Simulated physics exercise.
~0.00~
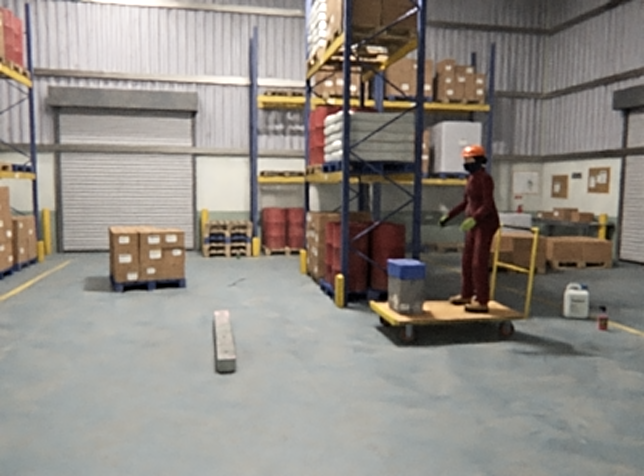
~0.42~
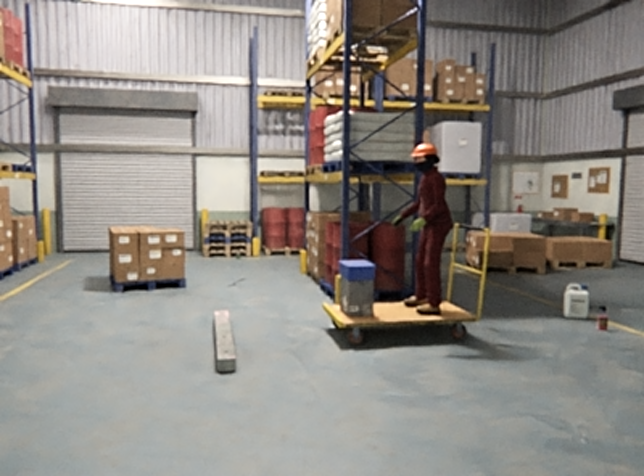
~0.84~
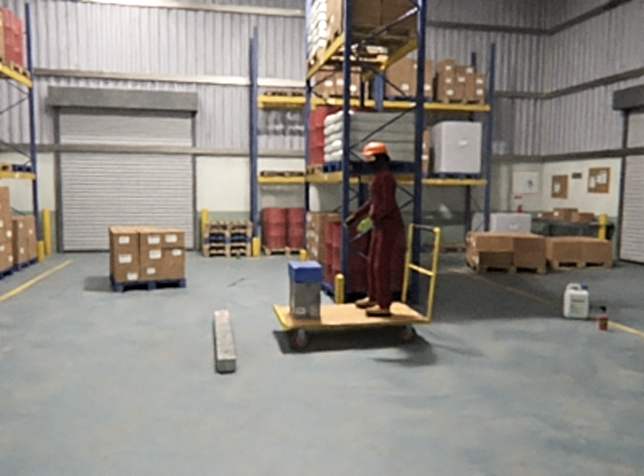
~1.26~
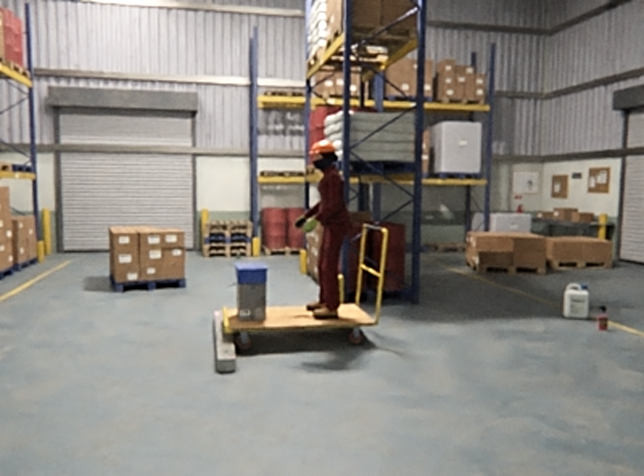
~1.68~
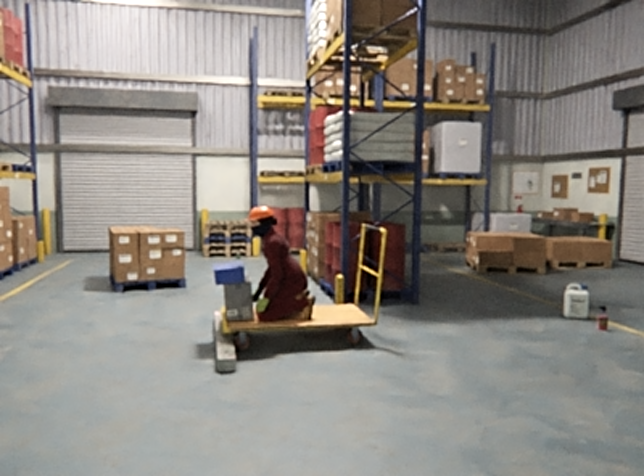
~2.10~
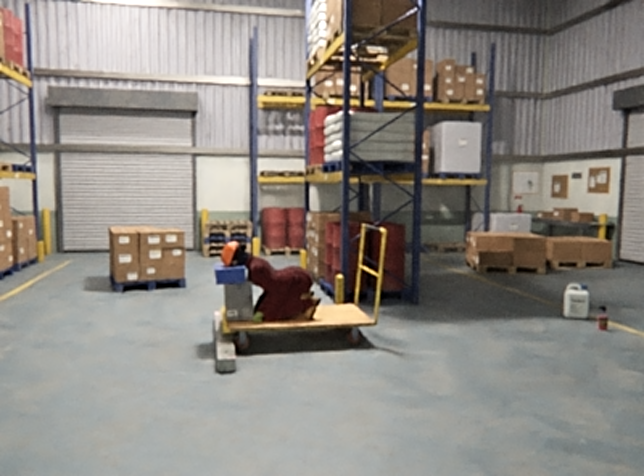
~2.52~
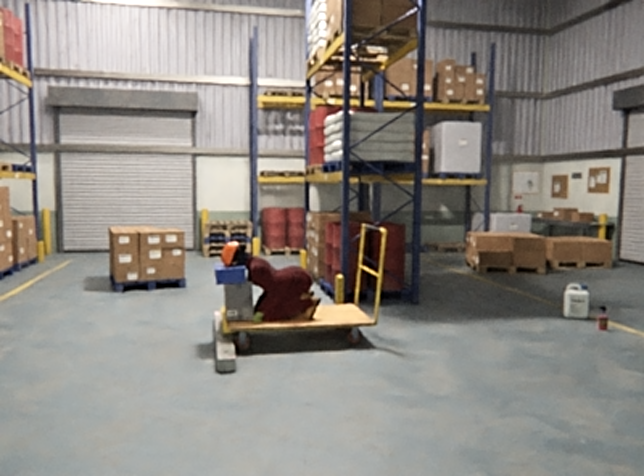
In the video, a worker in red coveralls and an orange helmet rides a flatbed trolley leftward across a warehouse until it stops at a low kerb, then pitches forward and ends slumped on the deck against a grey parcel topped by a blue tote.
